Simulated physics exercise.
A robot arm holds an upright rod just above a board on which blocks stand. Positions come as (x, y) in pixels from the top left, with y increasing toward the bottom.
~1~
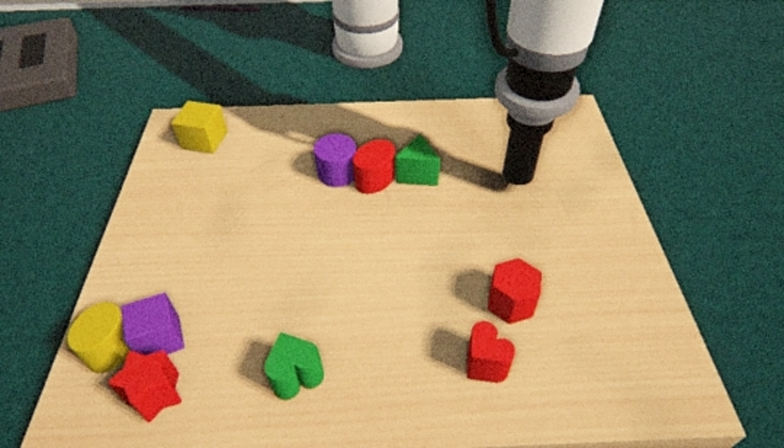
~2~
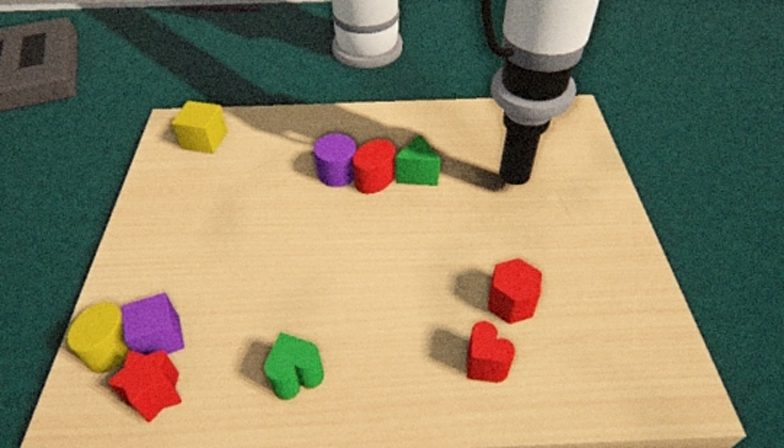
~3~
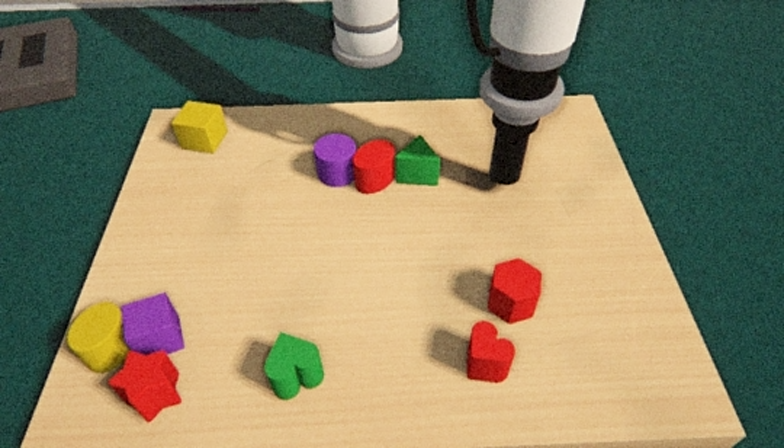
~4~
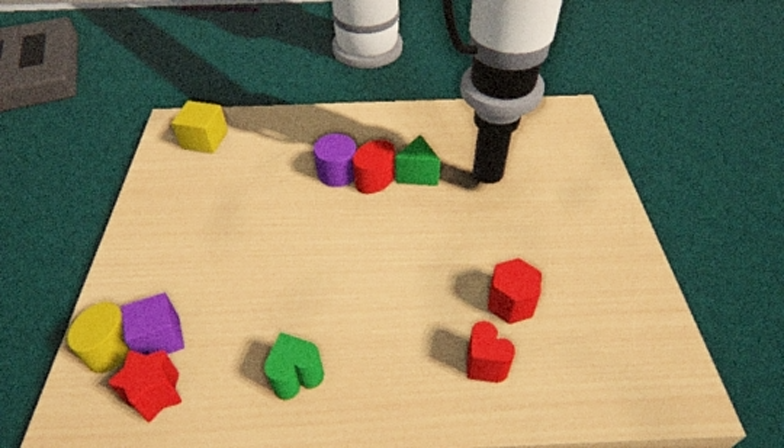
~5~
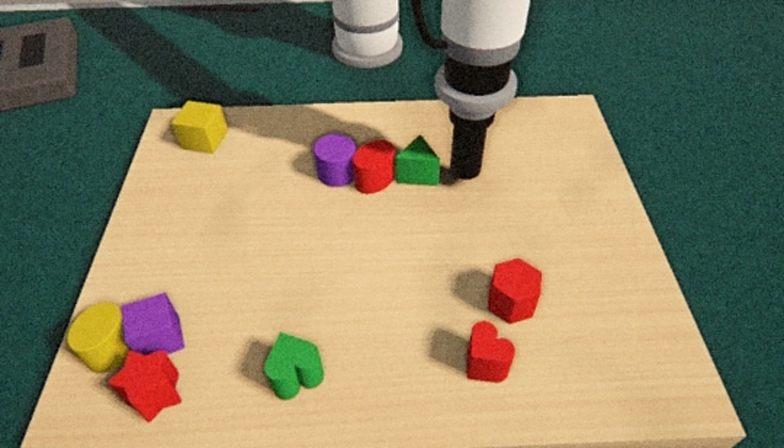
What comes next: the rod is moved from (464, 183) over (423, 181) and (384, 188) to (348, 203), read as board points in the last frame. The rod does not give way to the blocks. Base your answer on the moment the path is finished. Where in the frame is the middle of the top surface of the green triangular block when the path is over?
The middle of its upper face should be somewhere near (379, 138).
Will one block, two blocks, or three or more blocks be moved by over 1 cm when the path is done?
Answer: Three or more.
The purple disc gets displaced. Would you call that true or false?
The claim holds.
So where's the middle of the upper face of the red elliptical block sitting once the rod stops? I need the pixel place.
It is at (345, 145).
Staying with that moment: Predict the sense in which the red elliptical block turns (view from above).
Rotation: Counter-clockwise.
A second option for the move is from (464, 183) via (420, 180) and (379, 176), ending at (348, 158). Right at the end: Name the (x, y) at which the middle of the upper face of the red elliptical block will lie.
Its top middle: (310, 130).
What follows on the original path. One third of the way, rod at (422, 168); purple disc at (320, 147); red elliptical block at (358, 149), turned 50° anticlockwise; green triangular block at (394, 148), turned 55° clockwise.
Two thirds of the way, rod at (382, 175); purple disc at (309, 148); red elliptical block at (349, 146), turned 80° anticlockwise; green triangular block at (379, 138), turned 75° clockwise.
At the end, rod at (347, 190); purple disc at (306, 147); red elliptical block at (345, 145), turned 65° anticlockwise; green triangular block at (379, 138), turned 75° clockwise.
